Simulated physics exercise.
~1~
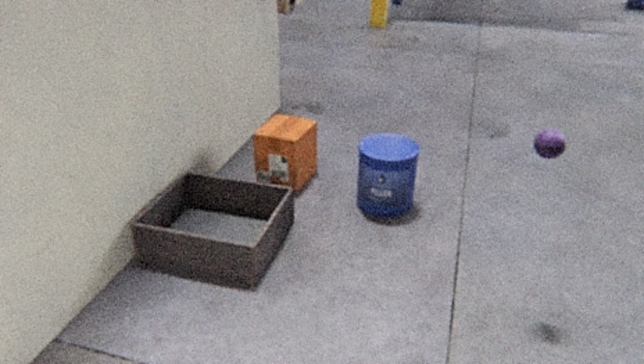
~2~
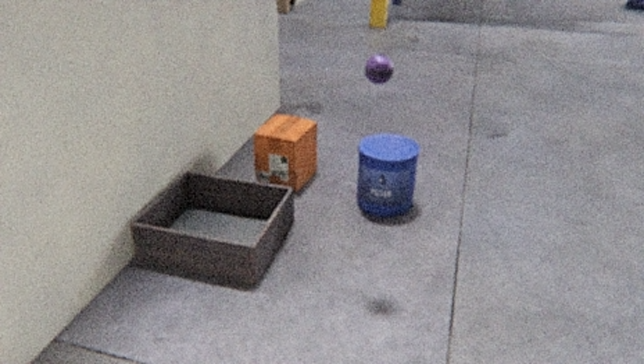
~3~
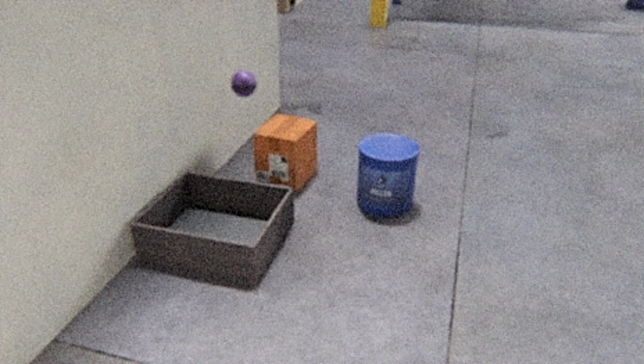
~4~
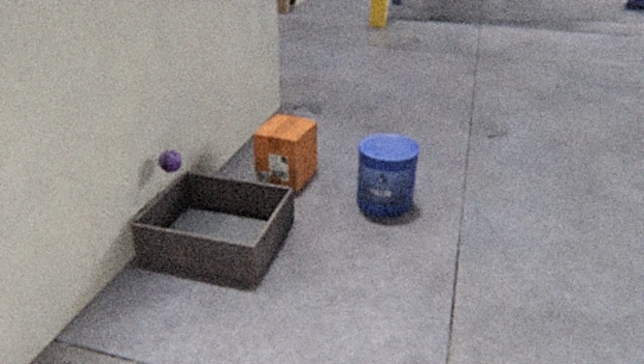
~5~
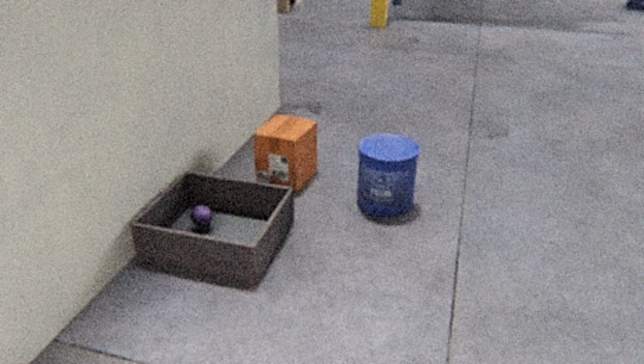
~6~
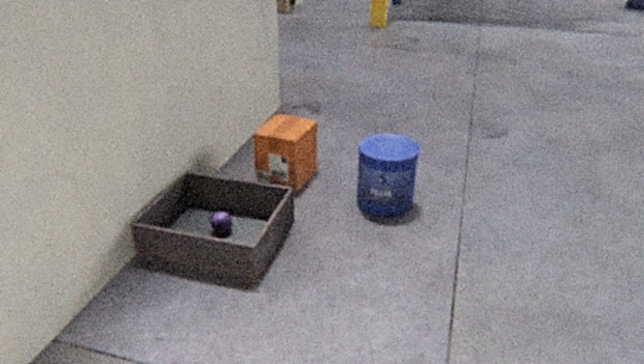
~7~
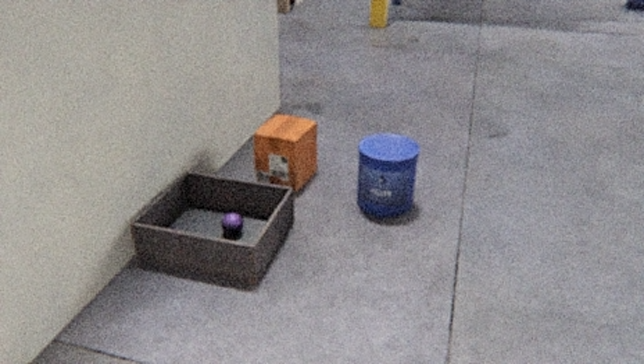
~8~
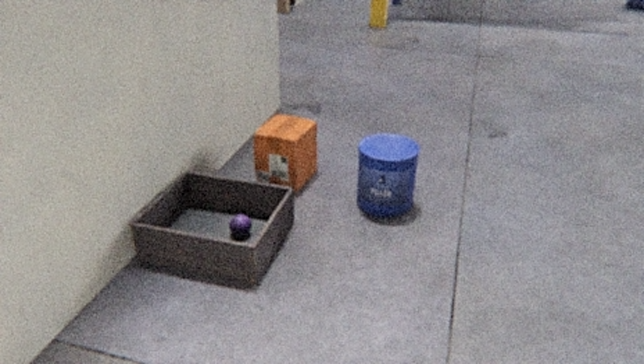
A purple ball flew leftward through the air past a blue pail and an orange parcel, dropped beside the pale wall into an open, empty box, then drifted slightly right and ended up inside it, while the pail and parcel stayed put.
